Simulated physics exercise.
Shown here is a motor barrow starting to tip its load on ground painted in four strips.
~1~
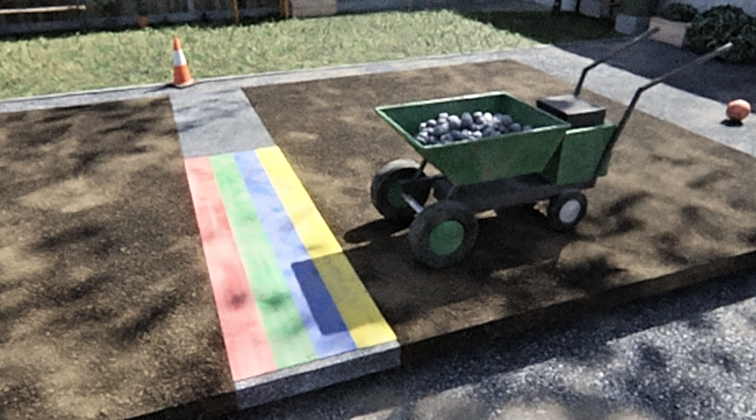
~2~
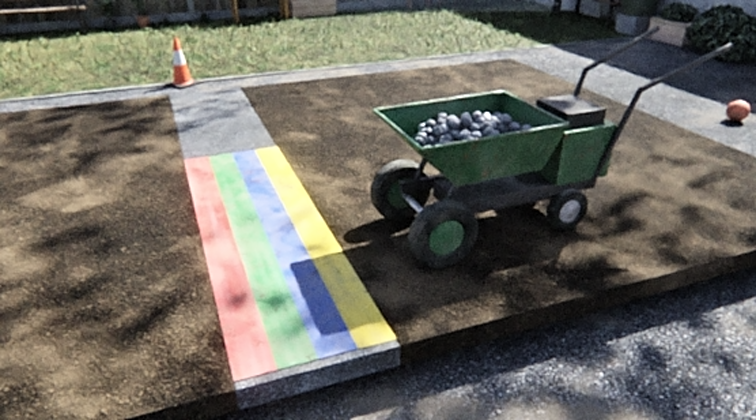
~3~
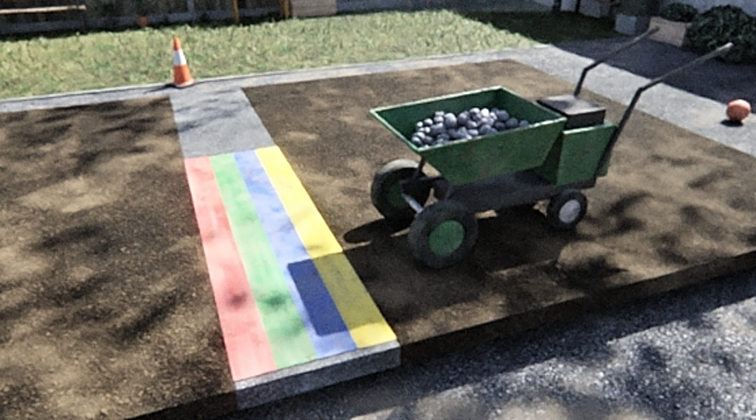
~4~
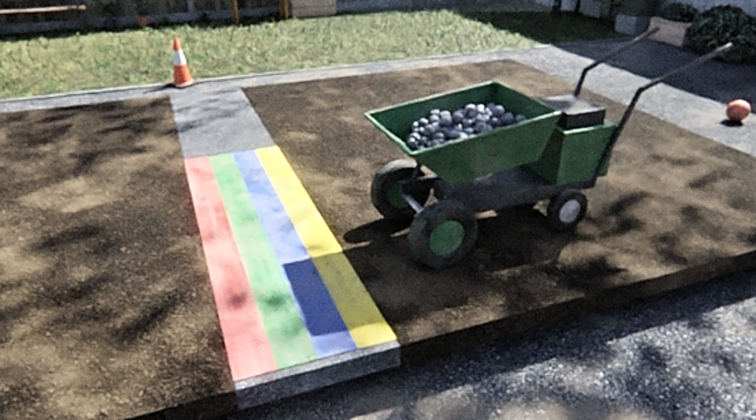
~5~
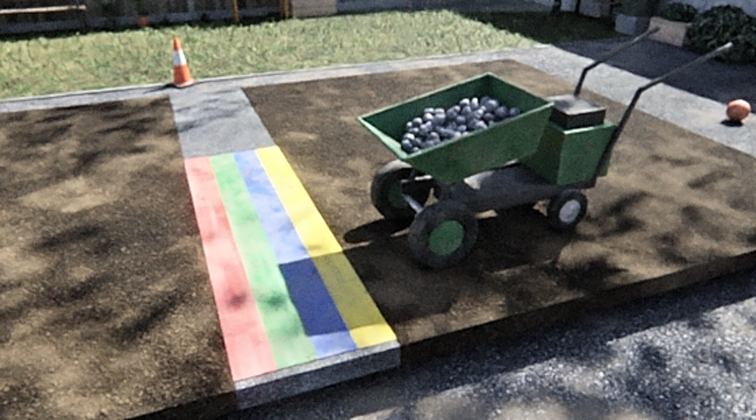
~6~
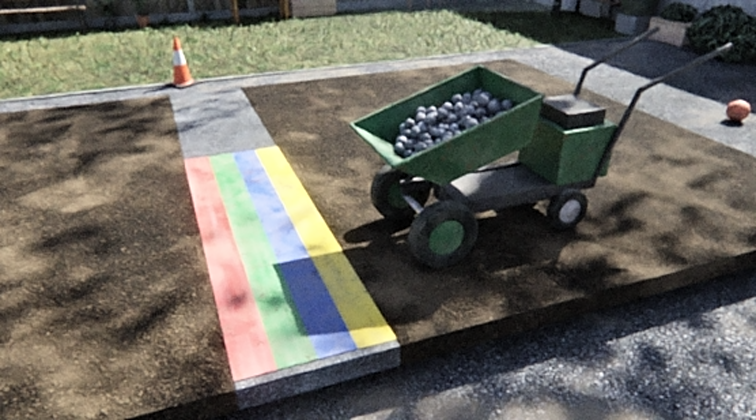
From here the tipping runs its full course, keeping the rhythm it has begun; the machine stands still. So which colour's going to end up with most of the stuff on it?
Most of it lands on blue.
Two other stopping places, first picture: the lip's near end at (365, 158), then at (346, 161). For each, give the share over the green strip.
First place: Around 30 per cent. Second place: Around 10 per cent.
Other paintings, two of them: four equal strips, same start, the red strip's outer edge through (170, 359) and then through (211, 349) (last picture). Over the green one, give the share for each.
Near 10 and then 20 in a hundred.
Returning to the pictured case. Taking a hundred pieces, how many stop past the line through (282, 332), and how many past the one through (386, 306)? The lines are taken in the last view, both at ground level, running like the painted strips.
About 20 % and 80 %.
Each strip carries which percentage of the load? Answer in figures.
Percentages: Yellow 15, blue 35, green 20, red 10.
Soon after the last picture, skip tipped steeply; all in the skip.
A little later, skip tipped right over; about half in the skip; a small part over the yellow strip; about a third over the blue strip; a stray few over the green strip.
Later still, skip tipped right over; about a quarter in the skip; a small part over the yellow strip; about a third over the blue strip; about a quarter over the green strip; a small part over the red strip; a stray few off the paint.
At rest, skip tipped right over; about a quarter in the skip; a small part over the yellow strip; about a third over the blue strip; about a quarter over the green strip; a small part over the red strip; a stray few off the paint.
